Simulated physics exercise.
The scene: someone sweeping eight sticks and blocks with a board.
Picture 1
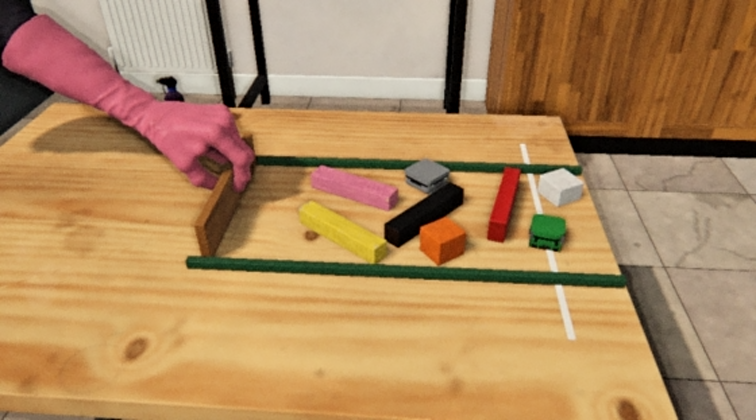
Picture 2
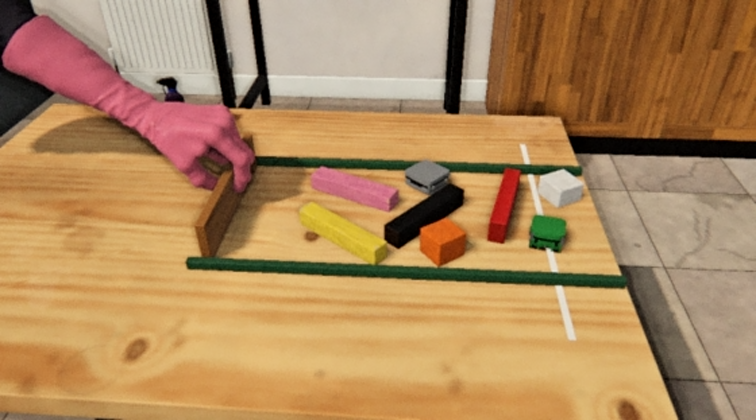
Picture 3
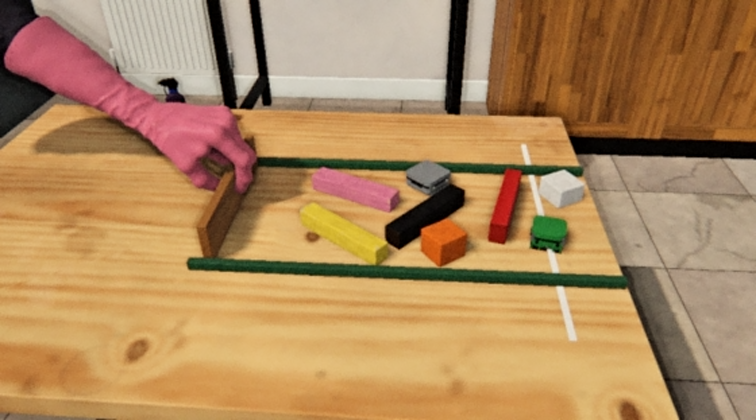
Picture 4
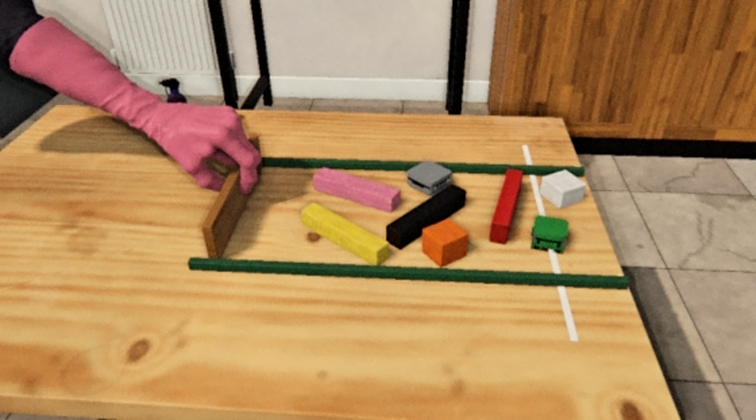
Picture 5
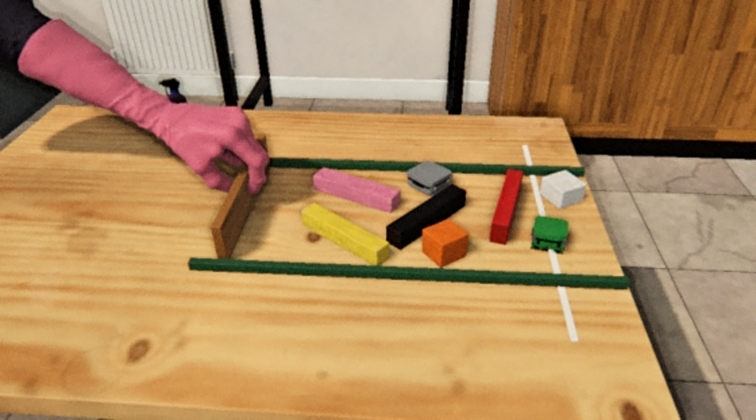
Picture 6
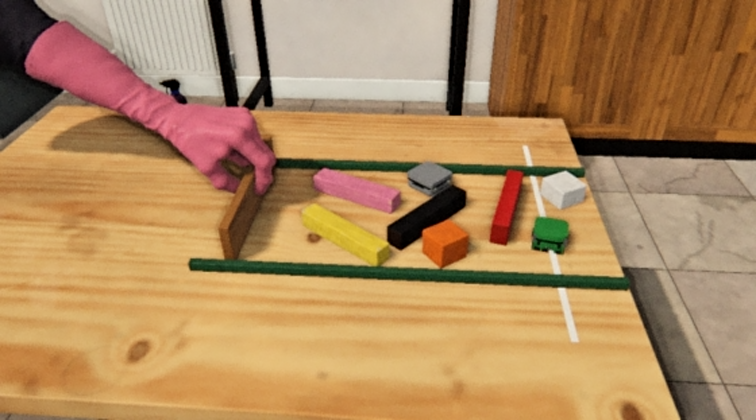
The clip shows a pink-gloved hand holding a wooden board upright between two green rails on a table, at first nearly still, then sliding it slightly right, while the colored sticks and blocks ahead of it stay in place.
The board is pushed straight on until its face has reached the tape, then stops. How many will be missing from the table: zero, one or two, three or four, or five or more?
Outcome: The number that fall off is three or four.
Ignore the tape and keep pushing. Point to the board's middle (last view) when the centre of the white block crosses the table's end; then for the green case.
About (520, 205), and (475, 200) for the other.
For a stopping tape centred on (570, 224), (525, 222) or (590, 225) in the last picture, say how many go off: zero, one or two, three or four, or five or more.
Taking them in turn, more than four; either three or four; more than four.
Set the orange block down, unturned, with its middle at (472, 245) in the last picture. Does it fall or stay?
It is kept.
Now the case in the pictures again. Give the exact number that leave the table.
It comes to 3.
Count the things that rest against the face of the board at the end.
The number is 2.
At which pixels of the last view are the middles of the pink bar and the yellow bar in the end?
The pink bar stops around (563, 198); the yellow bar around (561, 239).
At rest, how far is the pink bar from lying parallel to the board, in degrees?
Near 15 degrees.
Soon after, none off yet; white block at rest near (563, 190); green case at rest near (550, 236); red stick at rest near (507, 206).
Then, none off yet; white block moved about its own width near (583, 187); green case moved about its own width near (604, 243); red stick moved about its own width near (574, 220).
At rest, the number that fall off is three or four; fallen, red stick, green case and white block.
